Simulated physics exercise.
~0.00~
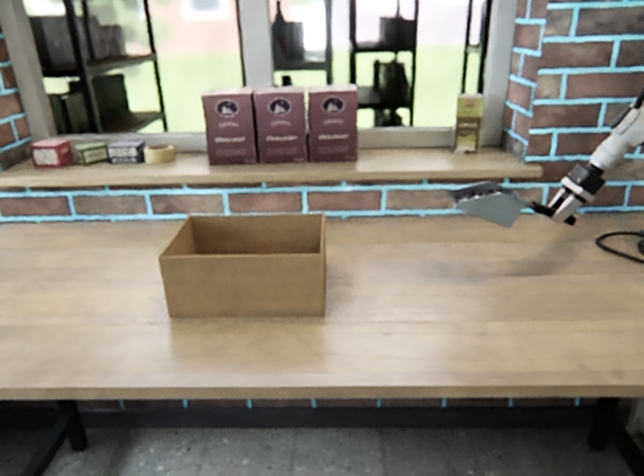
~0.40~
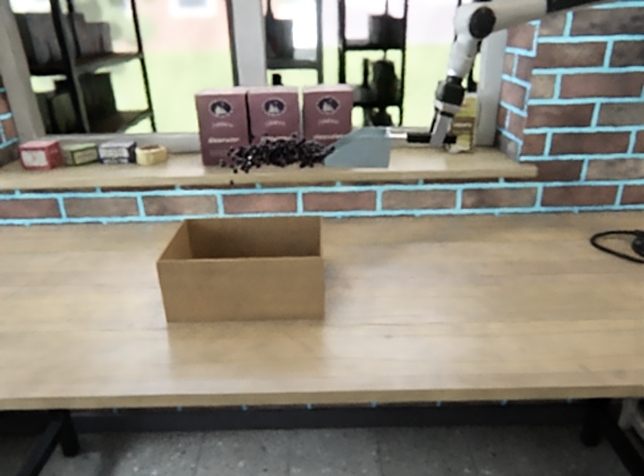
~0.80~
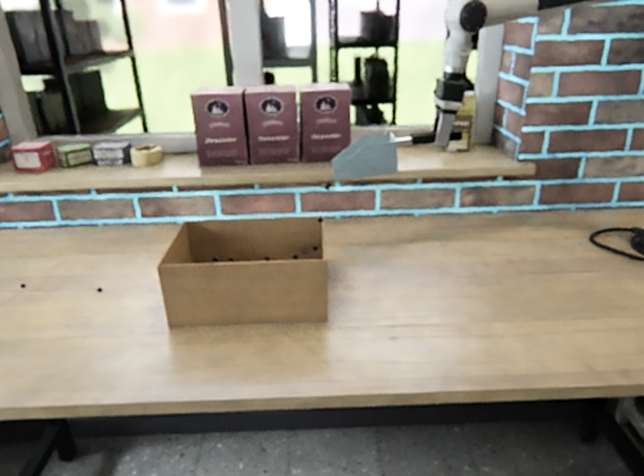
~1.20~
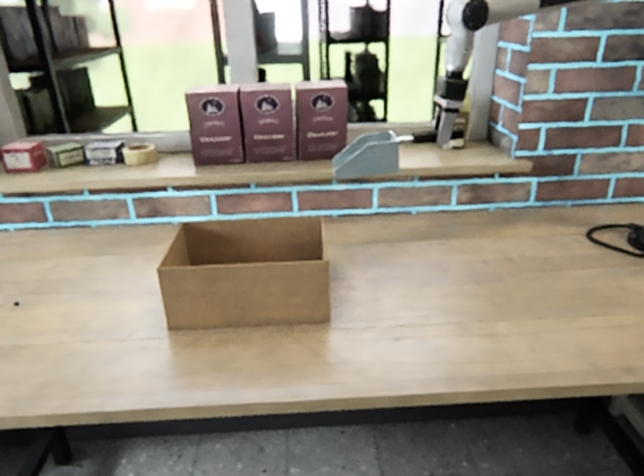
The clip shows a robot arm swinging a gray scoop leftward above a wooden table and flinging a stream of dark beads toward an open cardboard box. Most land inside, a few stray onto the tabletop, and the arm ends holding the scoop still.
